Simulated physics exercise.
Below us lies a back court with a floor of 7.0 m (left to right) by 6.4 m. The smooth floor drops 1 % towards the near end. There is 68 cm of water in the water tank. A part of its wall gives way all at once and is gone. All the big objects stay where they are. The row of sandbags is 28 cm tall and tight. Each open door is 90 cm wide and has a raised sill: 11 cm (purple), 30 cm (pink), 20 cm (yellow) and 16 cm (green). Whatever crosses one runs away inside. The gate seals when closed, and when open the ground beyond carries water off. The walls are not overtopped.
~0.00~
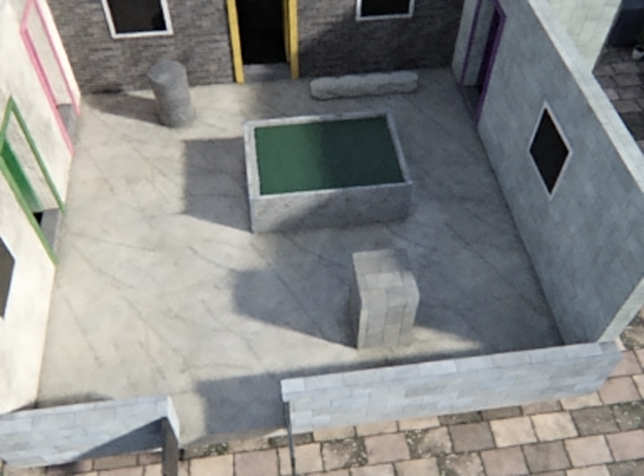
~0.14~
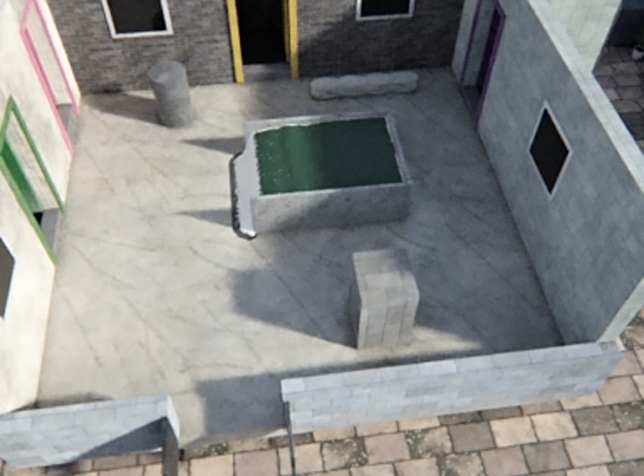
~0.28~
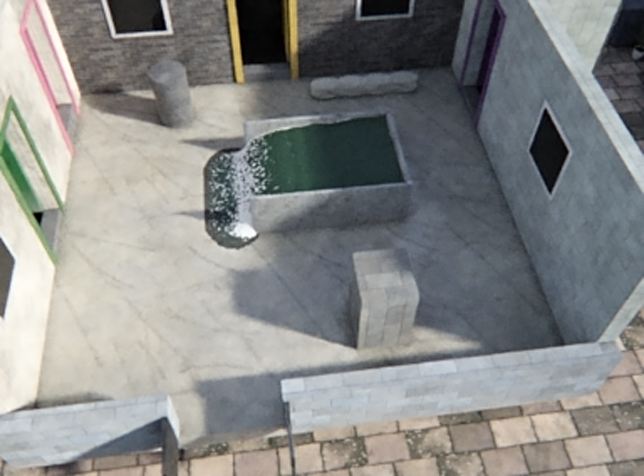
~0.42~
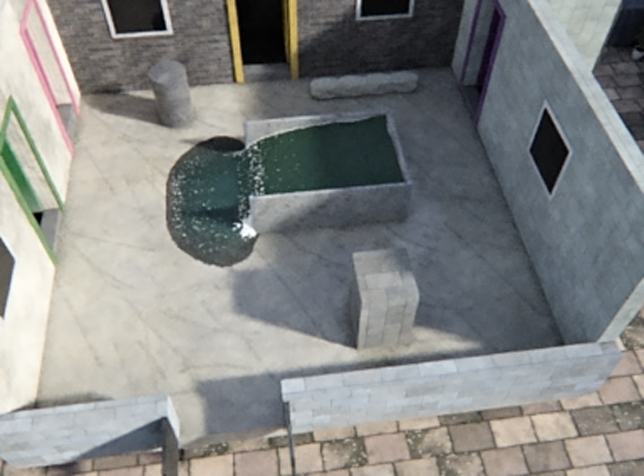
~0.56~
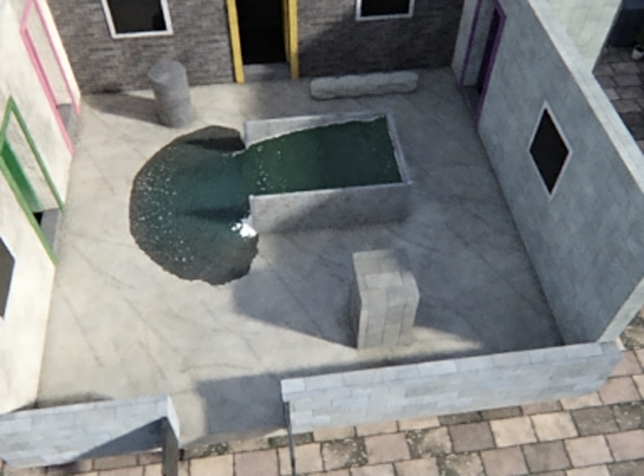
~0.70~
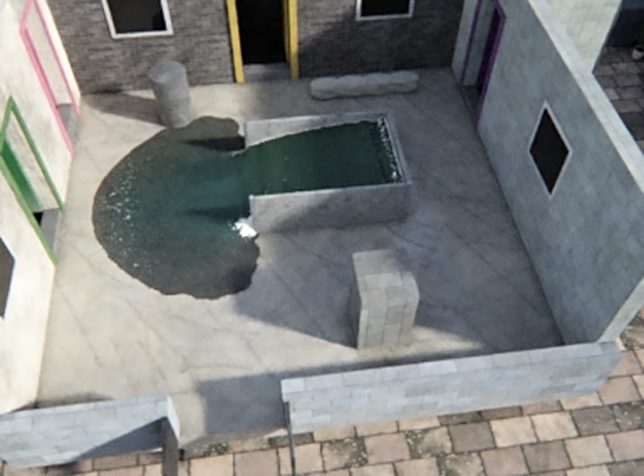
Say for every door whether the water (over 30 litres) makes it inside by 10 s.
Door by door: At the purple door it does not reach the limit; at the pink door it stays under the limit; at the yellow door it does not reach the limit; at the green door it goes over the limit.
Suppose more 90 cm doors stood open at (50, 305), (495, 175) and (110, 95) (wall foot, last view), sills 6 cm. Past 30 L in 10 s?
In that order: Above, under, over.
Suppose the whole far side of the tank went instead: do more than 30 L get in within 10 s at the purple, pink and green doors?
Against that limit: Purple over, pink under, green not over.
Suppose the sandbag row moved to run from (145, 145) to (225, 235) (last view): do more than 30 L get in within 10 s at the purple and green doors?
Against that limit: Purple under, green under.
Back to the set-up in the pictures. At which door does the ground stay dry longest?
The purple one.
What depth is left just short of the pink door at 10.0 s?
Roughly 3.0 cm deep.
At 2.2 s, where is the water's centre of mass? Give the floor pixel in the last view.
Around (195, 201).
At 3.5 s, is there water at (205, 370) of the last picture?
It is wet.
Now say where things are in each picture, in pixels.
The water tank at (324, 156) is whole and still, 68 cm deep, in the first frame.
Water pours out at (253, 183) and has run 0.9 m, to (253, 236); typically 8 cm deep outside, 68 cm at the water tank's back, in the second frame.
Water pours out at (253, 184) and has run 1.1 m, to (225, 242); typically 11 cm deep outside, 68 cm at the water tank's back, in the third frame.
Water pours out at (253, 185) and has run 1.4 m, to (189, 248); typically 9 cm deep outside, 68 cm at the water tank's back, in the fourth frame.
Water pours out at (253, 186) and has run 1.9 m, to (137, 232); typically 7 cm deep outside, 66 cm at the water tank's back, in the fifth frame.
Water pours out at (253, 186) and has run 2.4 m, to (98, 220); typically 6 cm deep outside, 58 cm at the water tank's back, in the sixth frame.
After 1.4 s water covers 30 % of the floor and is deepest (34 cm) near (61, 230); purple door not reached, pink door 11 cm at the sill, 0 L in, yellow door not reached, green door 31 cm at the sill, 25 L in.
After 2.2 s water covers 35 % of the floor and is deepest (40 cm) near (81, 98); purple door not reached, pink door 25 cm at the sill, 0 L in, yellow door not reached, green door 32 cm at the sill, 87 L in.
After 3.5 s water covers 40 % of the floor and is deepest (30 cm) near (31, 437); purple door not reached, pink door 20 cm at the sill, 0 L in, yellow door 4 cm at the sill, 0 L in, green door 20 cm at the sill, 146 L in.
After 6.0 s water covers 75 % of the floor and is deepest (16 cm) near (31, 437); purple door 3 cm at the sill, 0 L in, pink door 10 cm at the sill, 0 L in, yellow door 3 cm at the sill, 0 L in, green door 10 cm at the sill, 152 L in.
After 10.0 s water covers 95 % of the floor and is deepest (11 cm) near (310, 403); purple door 7 cm at the sill, 0 L in, pink door 3 cm at the sill, 0 L in, yellow door 3 cm at the sill, 0 L in, green door 4 cm at the sill, 152 L in.
